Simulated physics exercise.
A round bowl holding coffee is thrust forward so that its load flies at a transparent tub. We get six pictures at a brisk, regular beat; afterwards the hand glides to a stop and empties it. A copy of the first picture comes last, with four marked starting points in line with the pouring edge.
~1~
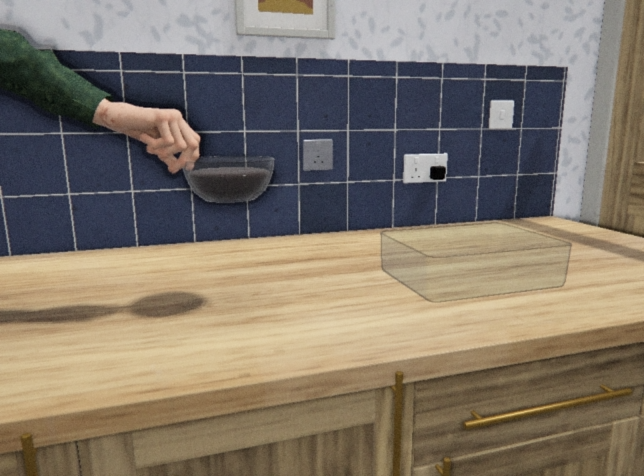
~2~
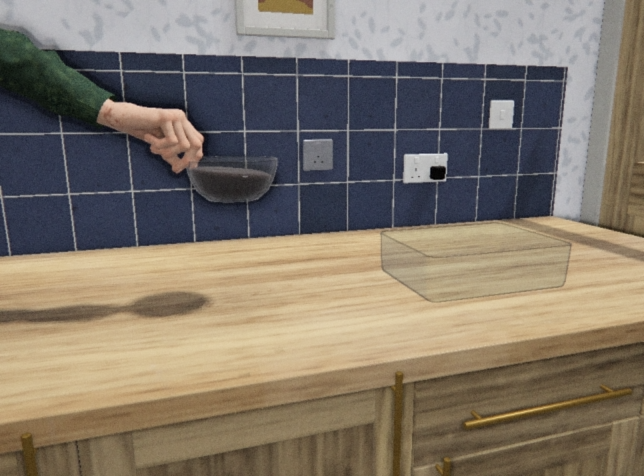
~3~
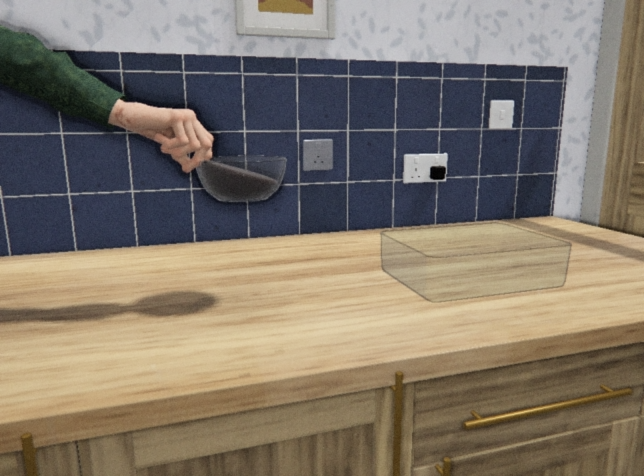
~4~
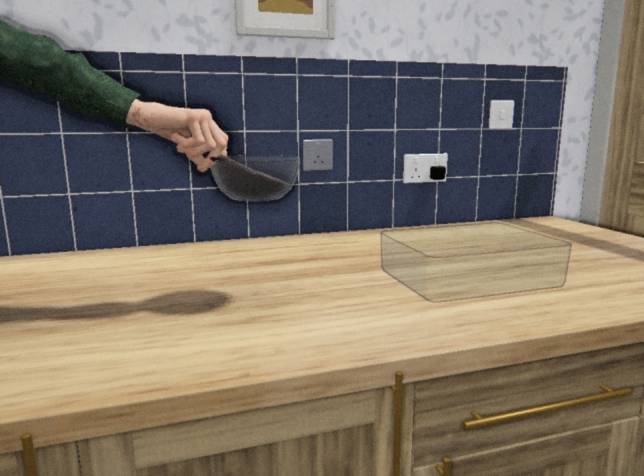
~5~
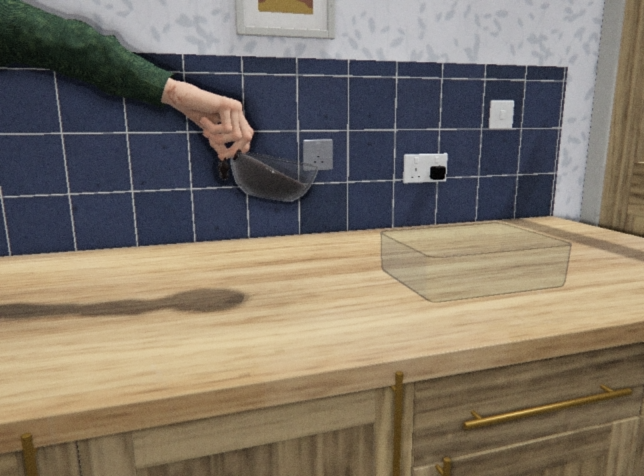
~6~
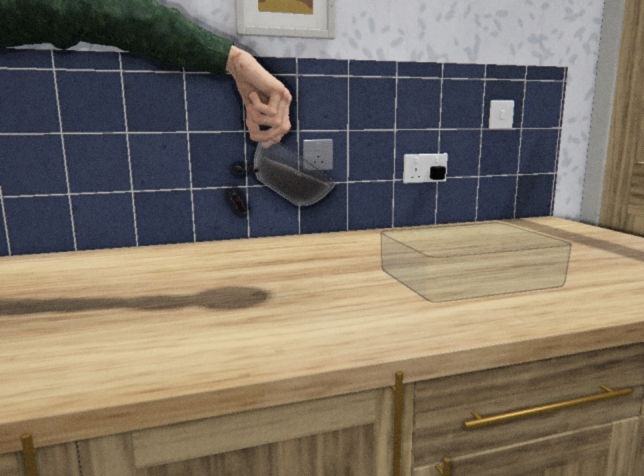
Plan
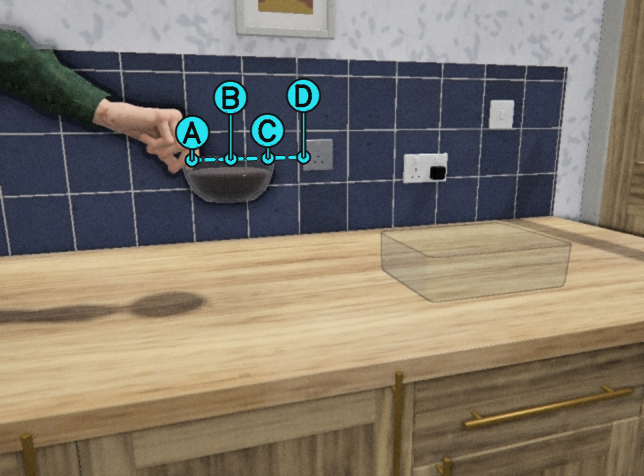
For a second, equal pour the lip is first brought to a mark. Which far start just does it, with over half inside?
Go for D.
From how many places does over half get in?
One.
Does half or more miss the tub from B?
Yes, that goes wrong.
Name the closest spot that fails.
C.
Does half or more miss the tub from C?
Yes.
On the marked copy, A at (192, 160); B at (230, 159); C at (267, 158); D at (303, 157).
For spot A, about 0 % lands in the tub, 100 % falls short.
For spot B, about 0 % lands in the tub, 100 % falls short.
For spot C, about 11 % lands in the tub, 85 % falls short and 3 % goes beside or beyond.
For spot D, about 74 % lands in the tub, 14 % falls short and 12 % goes beside or beyond.
